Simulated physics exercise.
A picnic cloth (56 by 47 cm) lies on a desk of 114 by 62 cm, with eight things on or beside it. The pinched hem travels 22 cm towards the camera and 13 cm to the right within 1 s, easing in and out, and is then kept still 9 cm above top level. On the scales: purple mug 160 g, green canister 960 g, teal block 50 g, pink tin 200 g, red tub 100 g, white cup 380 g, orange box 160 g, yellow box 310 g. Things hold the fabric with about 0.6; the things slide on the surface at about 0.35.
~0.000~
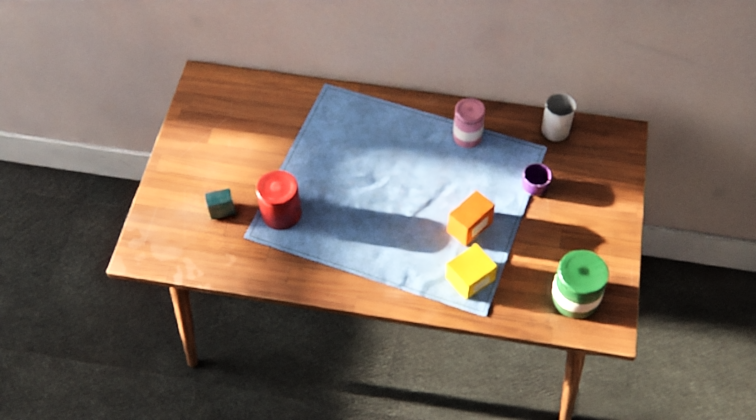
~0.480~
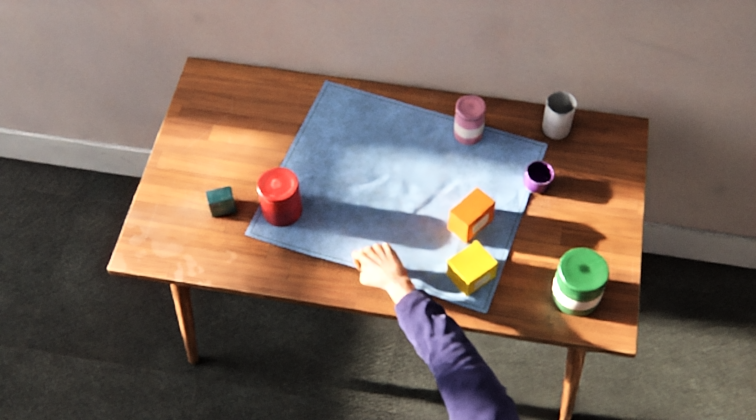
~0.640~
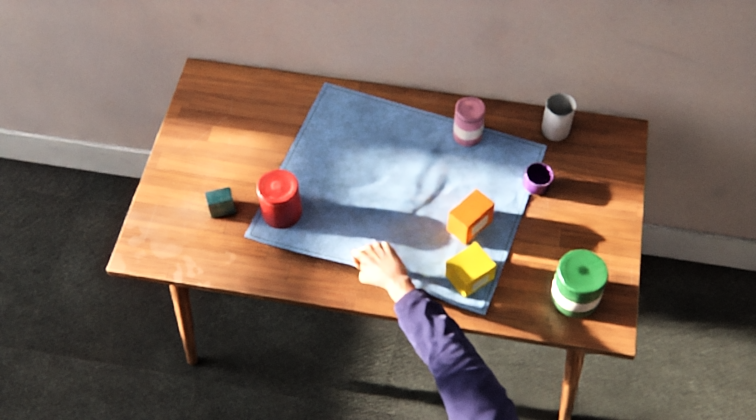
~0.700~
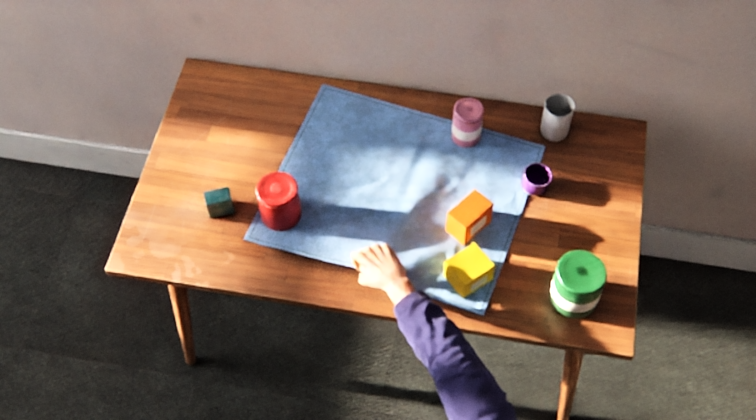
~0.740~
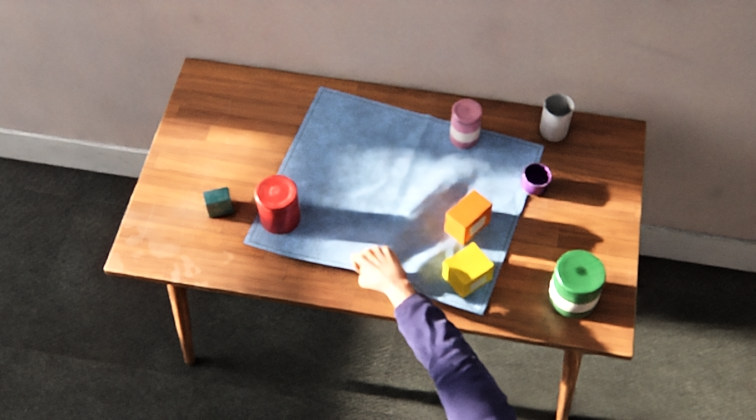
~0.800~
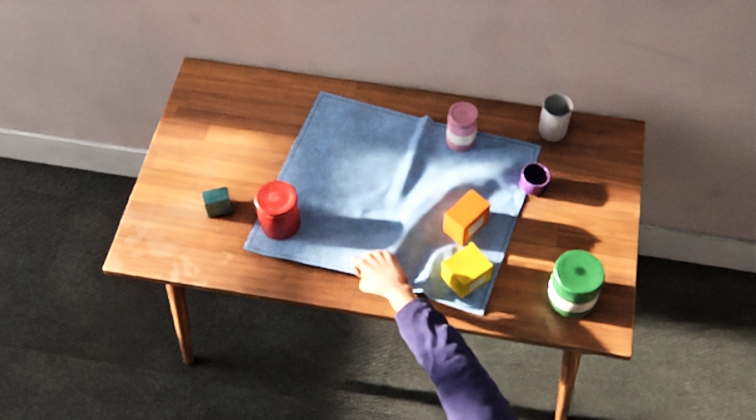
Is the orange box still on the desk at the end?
Verdict: The orange box stays on.
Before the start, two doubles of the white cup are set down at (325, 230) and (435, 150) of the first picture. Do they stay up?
In that order: Falls off, stays up.
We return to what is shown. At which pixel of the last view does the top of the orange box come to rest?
Around (465, 276).
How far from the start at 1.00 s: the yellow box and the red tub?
Yellow box 2 cm, red tub 10 cm.
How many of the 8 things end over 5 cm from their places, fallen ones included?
That makes 4.
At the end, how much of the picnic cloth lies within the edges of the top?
Some 65 per cent of it.
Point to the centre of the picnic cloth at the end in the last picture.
Near (389, 276).
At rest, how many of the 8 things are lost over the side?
1 of them.
By 1.0 s, 100 % of the picnic cloth is still over the top; orange box 4 cm off its start, red tub 10 cm off its start, pink tin 8 cm off its start.
By 1.2 s, 90 % of the picnic cloth is still over the top; orange box 8 cm off its start, red tub 19 cm off its start, pink tin 15 cm off its start.
By 1.4 s, 75 % of the picnic cloth is still over the top; orange box on its side, 12 cm off its start at (463, 265), red tub 33 cm off its start at (300, 342), pink tin 23 cm off its start at (413, 176).
By 1.6 s, 65 % of the picnic cloth is still over the top; orange box on its side, 14 cm off its start, red tub over the edge, pink tin 26 cm off its start.
By 3.2 s, 65 % of the picnic cloth is still over the top; orange box on its side, 14 cm off its start at (465, 276), red tub over the edge, pink tin 25 cm off its start at (402, 181), yellow box 11 cm off its start at (469, 309).
